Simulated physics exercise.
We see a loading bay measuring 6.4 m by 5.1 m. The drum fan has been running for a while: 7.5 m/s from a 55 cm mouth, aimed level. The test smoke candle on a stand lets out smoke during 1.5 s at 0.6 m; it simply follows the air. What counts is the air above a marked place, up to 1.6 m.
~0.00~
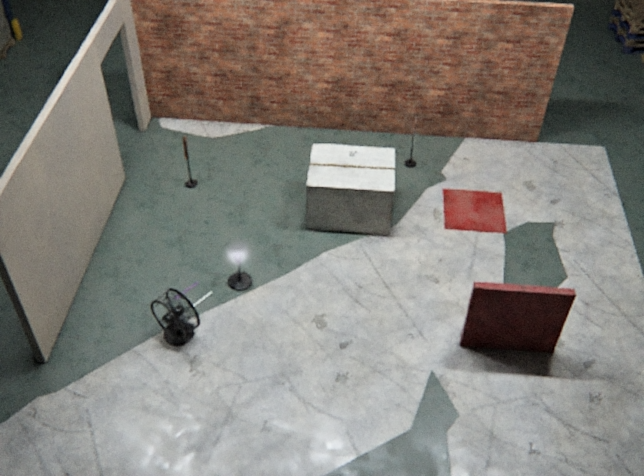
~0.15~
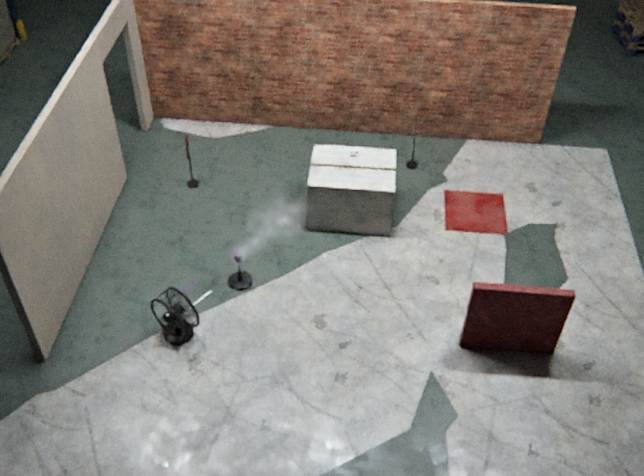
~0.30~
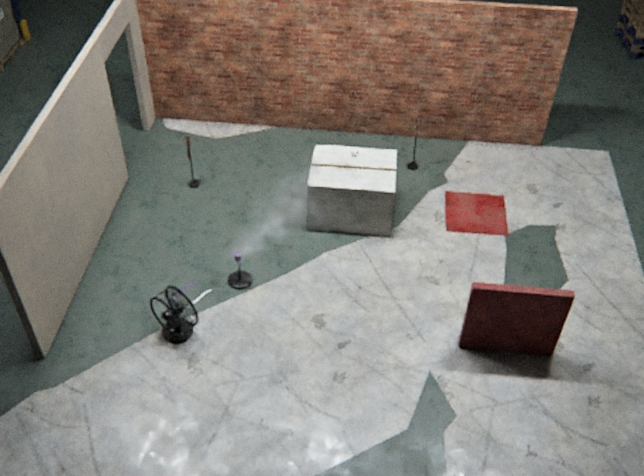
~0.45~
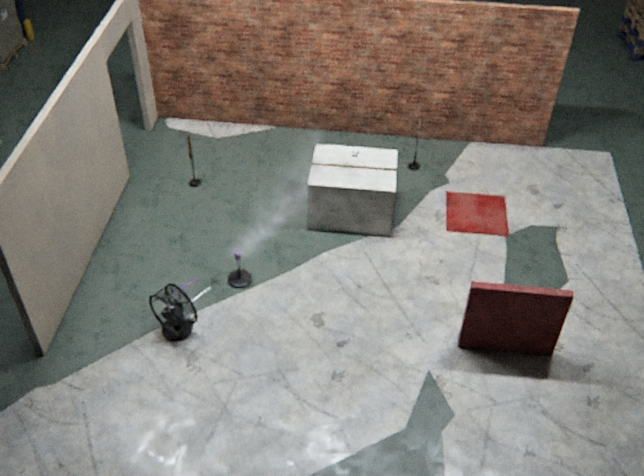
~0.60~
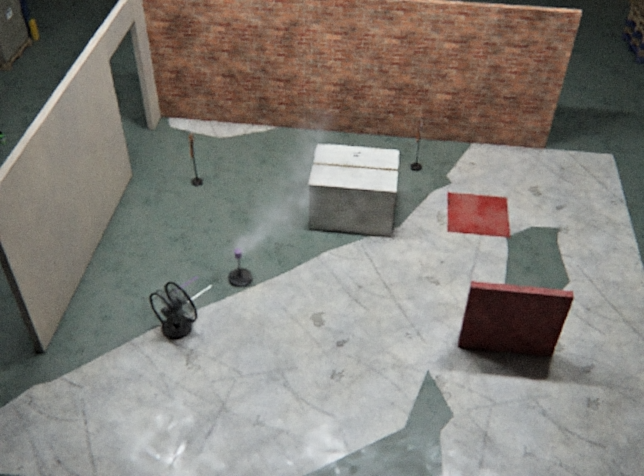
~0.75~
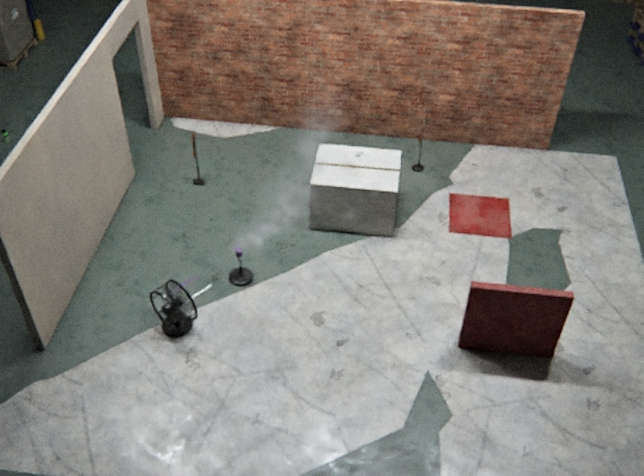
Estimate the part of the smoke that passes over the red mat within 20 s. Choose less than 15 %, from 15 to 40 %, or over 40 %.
Over the red mat: From 15 to 40 %.
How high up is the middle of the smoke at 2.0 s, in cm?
Roughly 100 cm up.
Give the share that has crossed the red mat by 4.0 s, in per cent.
About 30 %.
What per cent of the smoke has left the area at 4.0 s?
Some 40 per cent.
By 2.0 s, 2 % is gone from the area; 9 % has passed over the red mat, and the middle of the rest is near (375, 129).
By 4.0 s, 36 % is gone from the area; 27 % has passed over the red mat, and the middle of the rest is near (496, 111).
By 8.0 s, 87 % is gone from the area; 29 % has passed over the red mat.
By 20.0 s, 98 % is gone from the area; 30 % has passed over the red mat.
